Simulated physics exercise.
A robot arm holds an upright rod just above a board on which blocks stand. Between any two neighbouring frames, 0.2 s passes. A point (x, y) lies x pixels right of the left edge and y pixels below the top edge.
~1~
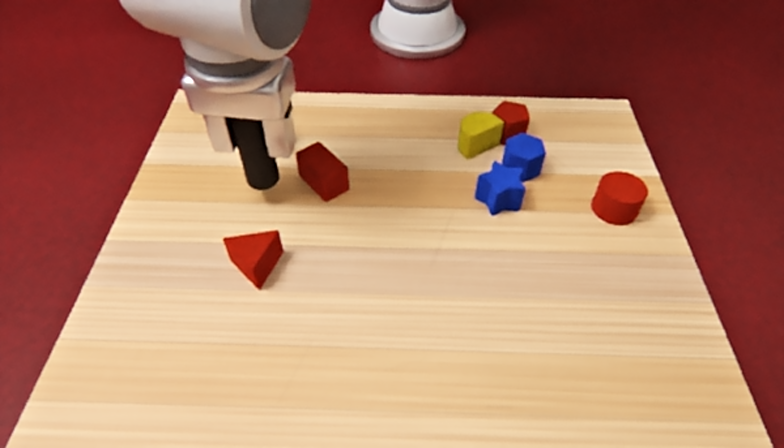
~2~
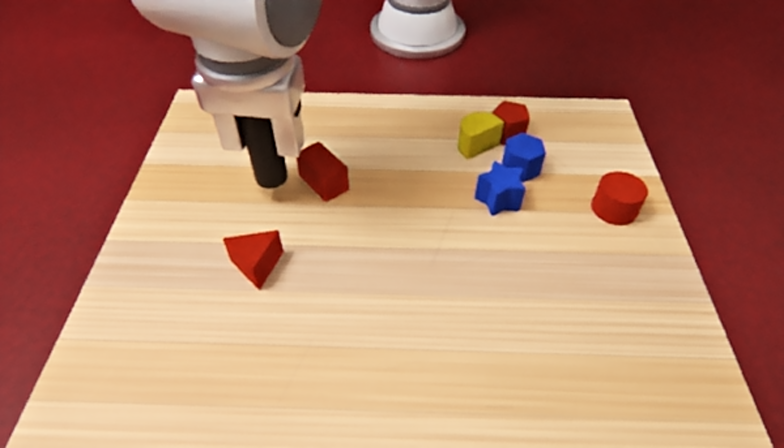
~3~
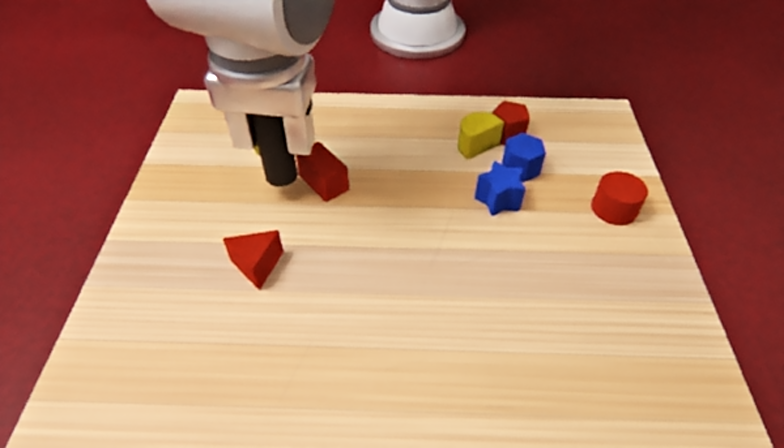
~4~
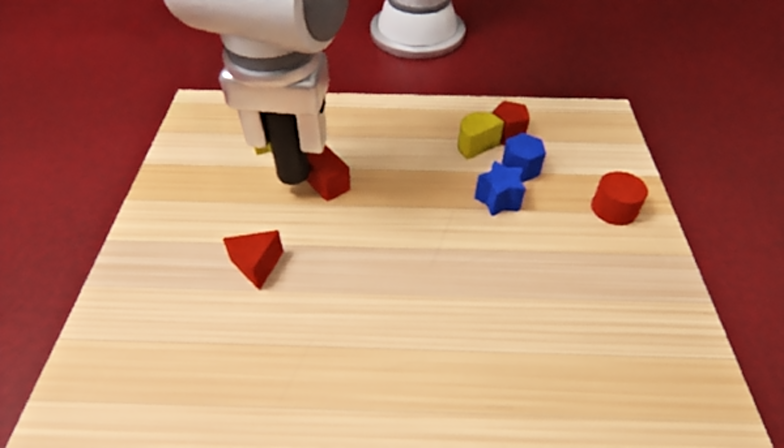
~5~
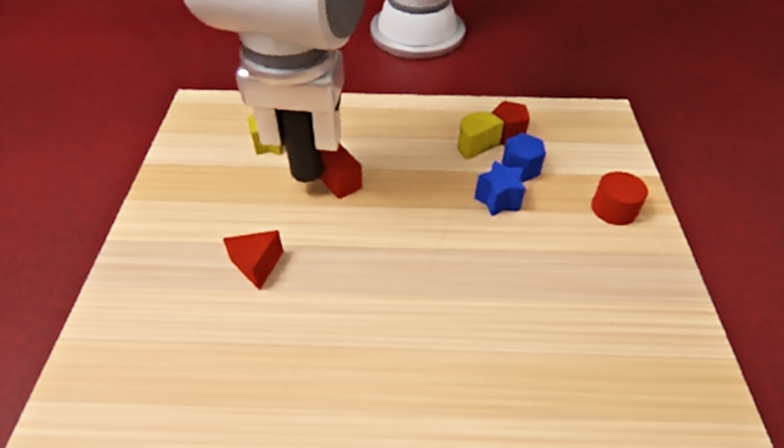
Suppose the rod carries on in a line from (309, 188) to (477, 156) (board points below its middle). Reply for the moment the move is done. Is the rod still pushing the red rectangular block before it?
Answer: Yes.
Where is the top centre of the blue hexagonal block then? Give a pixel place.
The middle of its top is at (547, 146).
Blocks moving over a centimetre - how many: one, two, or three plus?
My prediction: No fewer than three blocks.
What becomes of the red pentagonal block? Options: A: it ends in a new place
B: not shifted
A (it ends in a new place)
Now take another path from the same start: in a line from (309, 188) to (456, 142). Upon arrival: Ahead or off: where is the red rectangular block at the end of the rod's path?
At the end of the path, the rod is still pushing the red rectangular block ahead of it.
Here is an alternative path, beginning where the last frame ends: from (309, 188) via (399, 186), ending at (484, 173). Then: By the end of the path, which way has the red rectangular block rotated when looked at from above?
From the top: Counterclockwise.
The first path, step by step. One third of the way, rod at (367, 160); red rectangular block at (395, 145).
Two thirds of the way, rod at (425, 149); red rectangular block at (452, 134).
At the end, rod at (479, 139); red rectangular block at (508, 128), turned 30° clockwise; yellow half-round block at (534, 115), turned 30° anticlockwise; red pentagonal block at (541, 94), turned 55° anticlockwise; blue hexagonal block at (547, 146), turned 15° clockwise.
